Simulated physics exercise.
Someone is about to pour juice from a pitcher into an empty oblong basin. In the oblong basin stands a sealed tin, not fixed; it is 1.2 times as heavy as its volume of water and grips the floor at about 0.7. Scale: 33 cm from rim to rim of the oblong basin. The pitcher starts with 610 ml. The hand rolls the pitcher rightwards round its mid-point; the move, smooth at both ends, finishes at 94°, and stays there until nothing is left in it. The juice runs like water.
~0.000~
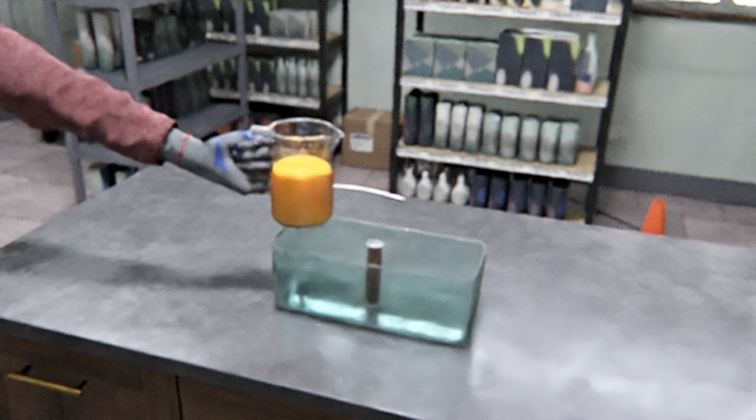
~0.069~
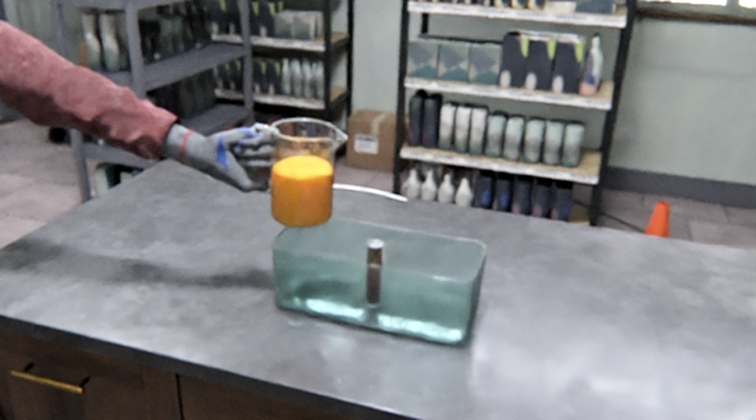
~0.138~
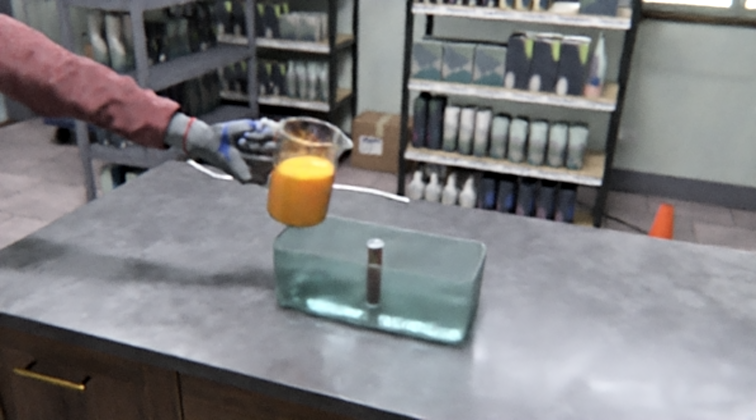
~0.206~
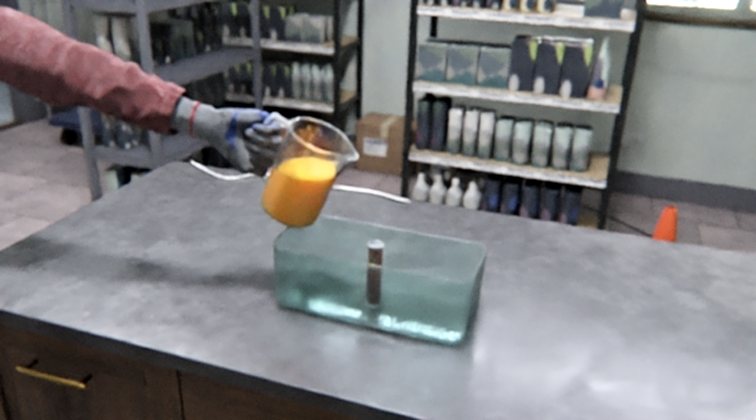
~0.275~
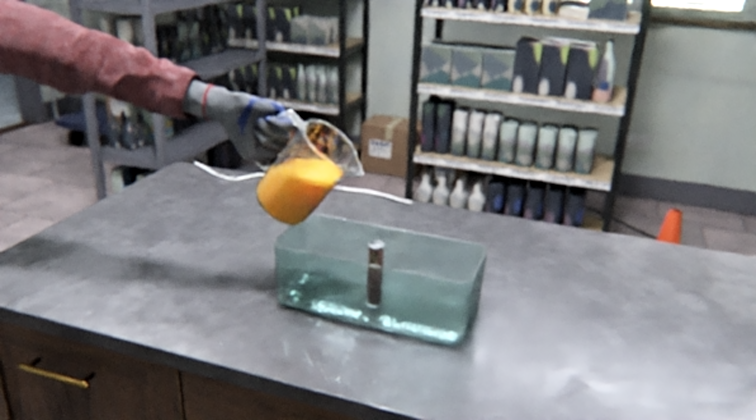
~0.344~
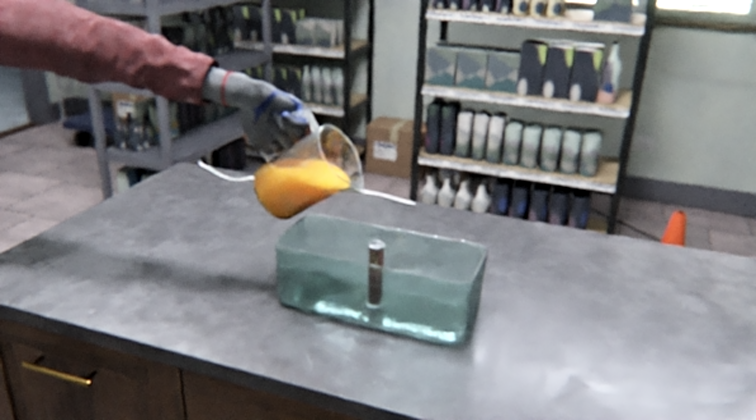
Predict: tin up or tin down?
The tin topples.
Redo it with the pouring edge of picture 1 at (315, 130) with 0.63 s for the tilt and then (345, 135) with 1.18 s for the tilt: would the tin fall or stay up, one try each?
First it falls; then it topples.
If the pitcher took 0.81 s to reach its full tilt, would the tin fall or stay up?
Then it goes over.
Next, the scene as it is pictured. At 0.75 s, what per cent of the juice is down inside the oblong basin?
About 46 per cent.
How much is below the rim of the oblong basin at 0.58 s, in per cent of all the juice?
Some 9 per cent.
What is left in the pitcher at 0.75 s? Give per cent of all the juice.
Near 40 in a hundred.
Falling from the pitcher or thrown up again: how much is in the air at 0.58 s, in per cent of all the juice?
About 14 per cent.
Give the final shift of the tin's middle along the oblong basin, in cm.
Some 7.0 cm.
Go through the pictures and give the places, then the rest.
In the first picture, tilt 0°; pouring edge (343, 135); surface from (276, 161) to (331, 169); the oblong basin's rim runs from (285, 229) to (481, 263); the tin's top is at (375, 247).
In the second picture, tilt 3°; pouring edge (346, 138); surface from (277, 161) to (332, 169).
In the third picture, tilt 11°; pouring edge (352, 146); surface from (279, 162) to (334, 169).
In the fourth picture, tilt 23°; pouring edge (358, 158); surface from (277, 168) to (336, 172).
In the fifth picture, tilt 38°; pouring edge (362, 175); surface from (268, 172) to (341, 176).
In the sixth picture, tilt 54°; pouring edge (363, 191); surface from (263, 164) to (350, 181).
By 0.58 s the tilt is 93° and 77 per cent is still to pour; the tin stands where it began.
By 0.75 s the tilt is 94° and 39 per cent is still to pour; the tin leans 6°.
By 0.93 s the tilt is 94° and 20 per cent is still to pour; the tin lies on its side.
By 1.13 s the tilt is 94° and 10 per cent is still to pour; the tin lies on its side.
At rest the tin lies on its side.
